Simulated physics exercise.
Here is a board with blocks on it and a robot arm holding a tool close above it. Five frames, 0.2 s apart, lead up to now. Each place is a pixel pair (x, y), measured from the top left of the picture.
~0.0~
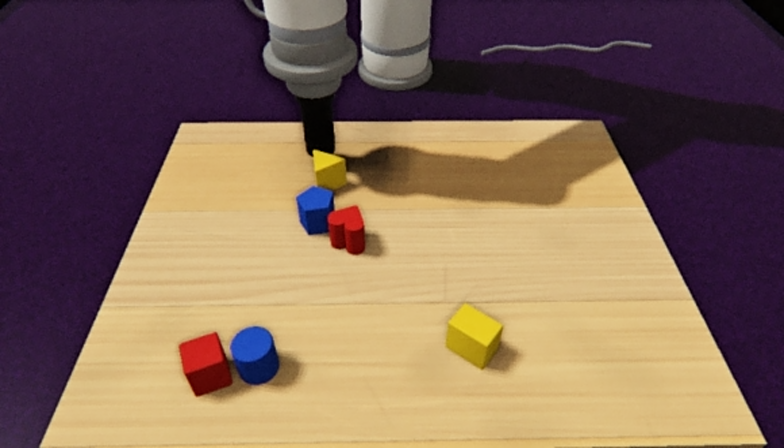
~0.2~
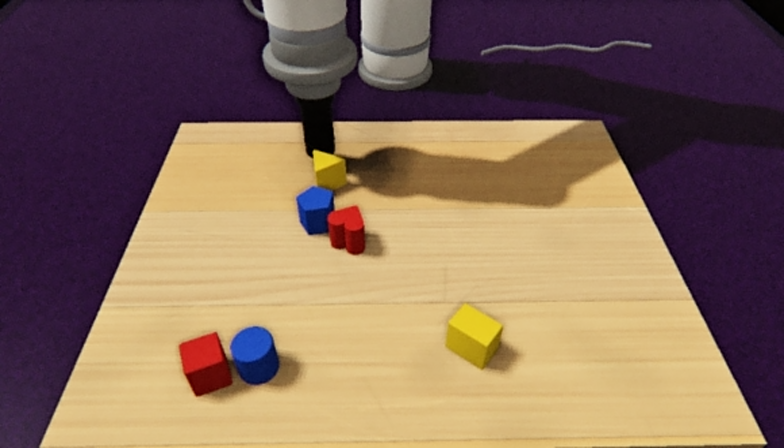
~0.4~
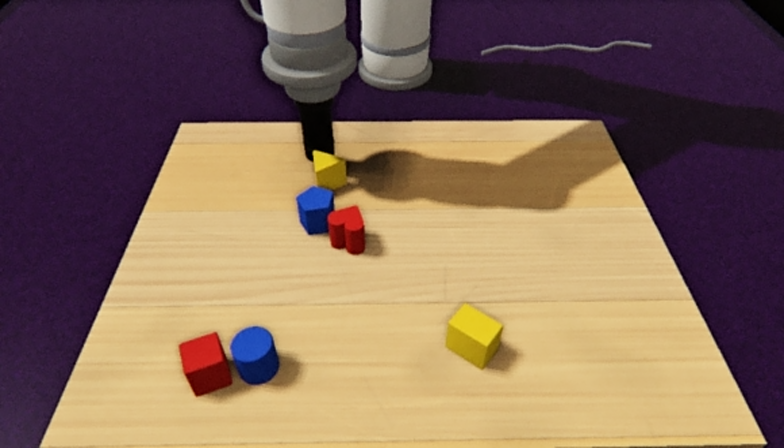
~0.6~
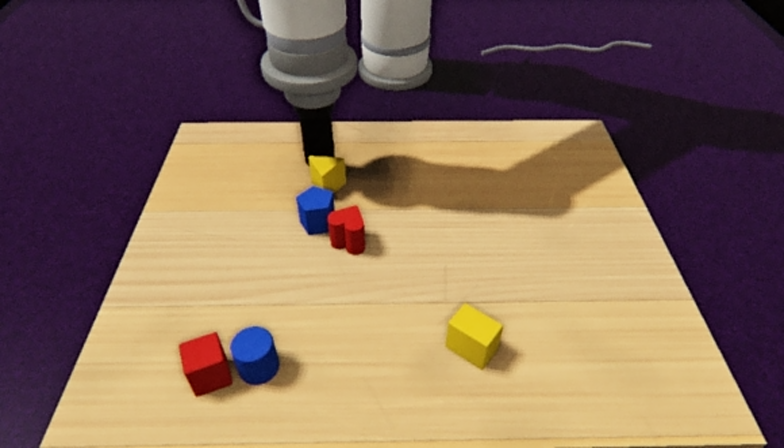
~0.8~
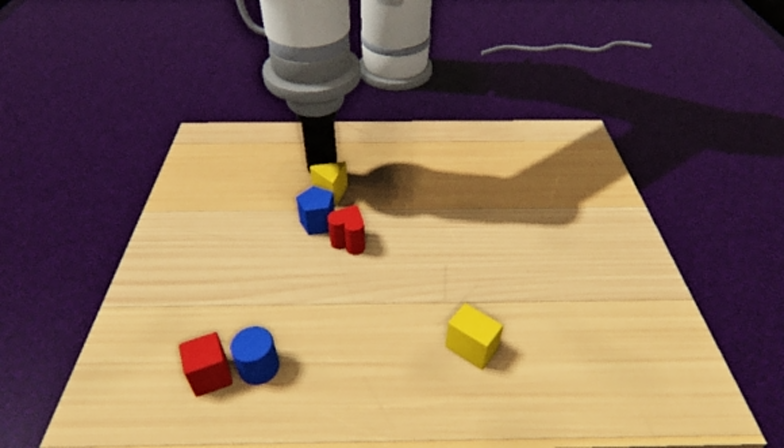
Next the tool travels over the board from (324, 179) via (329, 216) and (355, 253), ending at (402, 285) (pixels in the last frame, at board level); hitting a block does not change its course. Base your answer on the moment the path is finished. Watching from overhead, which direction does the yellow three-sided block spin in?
From above, it looks like the yellow three-sided block goes counterclockwise.
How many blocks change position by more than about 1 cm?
The count will be 3 or more.
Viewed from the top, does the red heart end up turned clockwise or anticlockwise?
Bird's-eye view: Clockwise.
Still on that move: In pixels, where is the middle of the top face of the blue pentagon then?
When the path ends, it will be at (310, 231).
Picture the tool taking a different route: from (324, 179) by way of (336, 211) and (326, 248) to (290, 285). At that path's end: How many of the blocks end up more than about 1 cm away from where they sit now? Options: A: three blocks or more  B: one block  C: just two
A - three blocks or more.
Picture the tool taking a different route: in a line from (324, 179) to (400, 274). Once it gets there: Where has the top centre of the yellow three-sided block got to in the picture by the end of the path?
At pixel (410, 272).
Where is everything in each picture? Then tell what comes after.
The first picture shows tool tip (321, 150); block tops, blue pentagon (315, 198); yellow three-sided block (325, 159); red heart (348, 217); yellow rectangle (476, 323).
The second picture shows tool (321, 151); blocks unchanged.
The third picture shows tool (320, 155); blocks unchanged.
The fourth picture shows tool (320, 160); yellow three-sided block (325, 163).
The fifth picture shows tool (323, 168); blue pentagon (315, 198); yellow three-sided block (330, 169); red heart (348, 217); yellow rectangle (476, 323).
What follows on the original path. One third of the way, tool (328, 206); blue pentagon (309, 217), turned 25° clockwise; yellow three-sided block (344, 206), turned 20° anticlockwise; red heart (354, 228), turned 15° clockwise.
Two thirds of the way, tool (355, 243); blue pentagon (310, 231), turned 95° clockwise; yellow three-sided block (380, 239), turned 50° anticlockwise; red heart (382, 264), turned 60° clockwise.
At the end, tool (402, 274); blue pentagon (310, 231), turned 95° clockwise; yellow three-sided block (433, 270), turned 40° anticlockwise; red heart (402, 293), turned 150° clockwise; yellow rectangle in place.
